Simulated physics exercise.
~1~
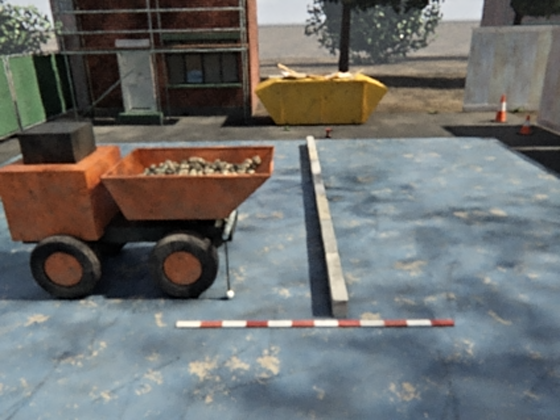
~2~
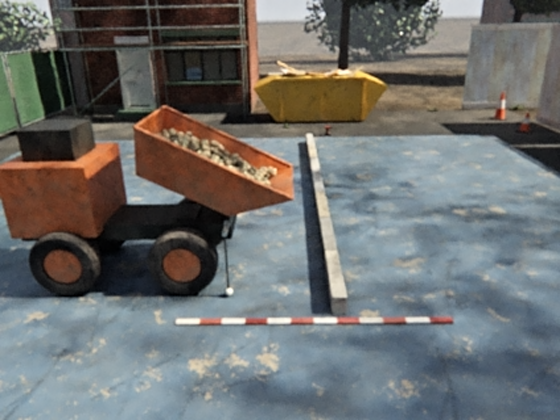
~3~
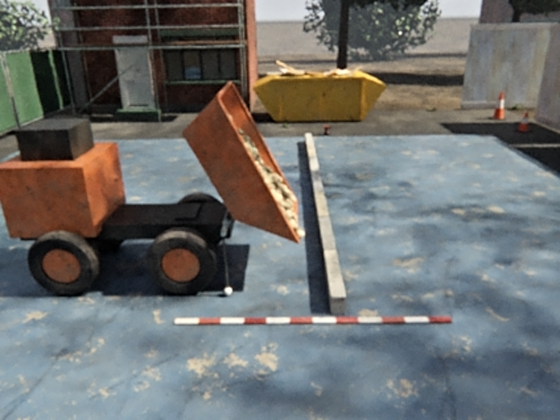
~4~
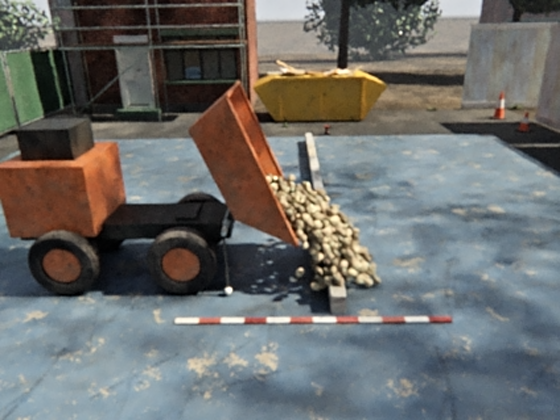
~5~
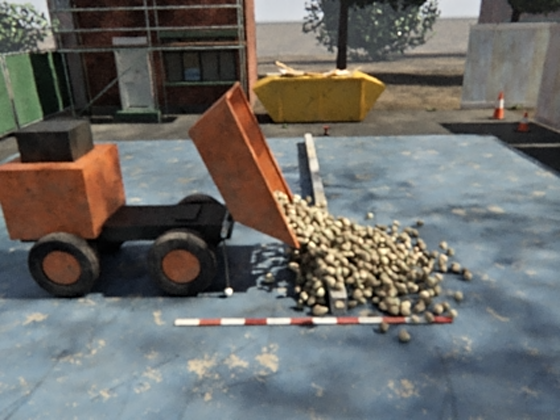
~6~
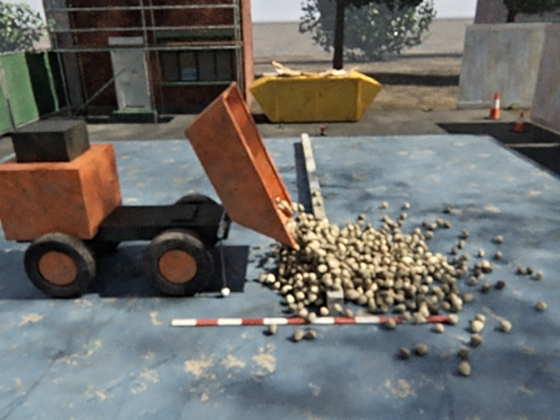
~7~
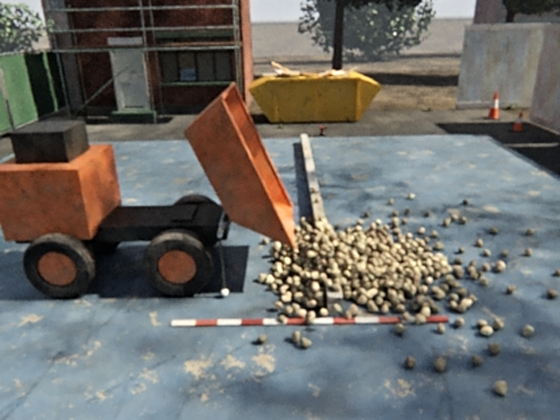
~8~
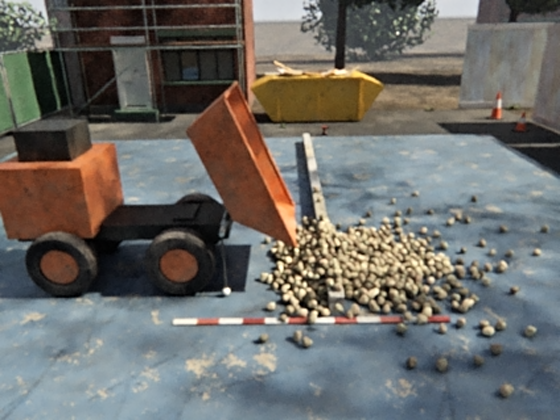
An orange dumper tips its skip and pours pale stones into a heap across the kerb.
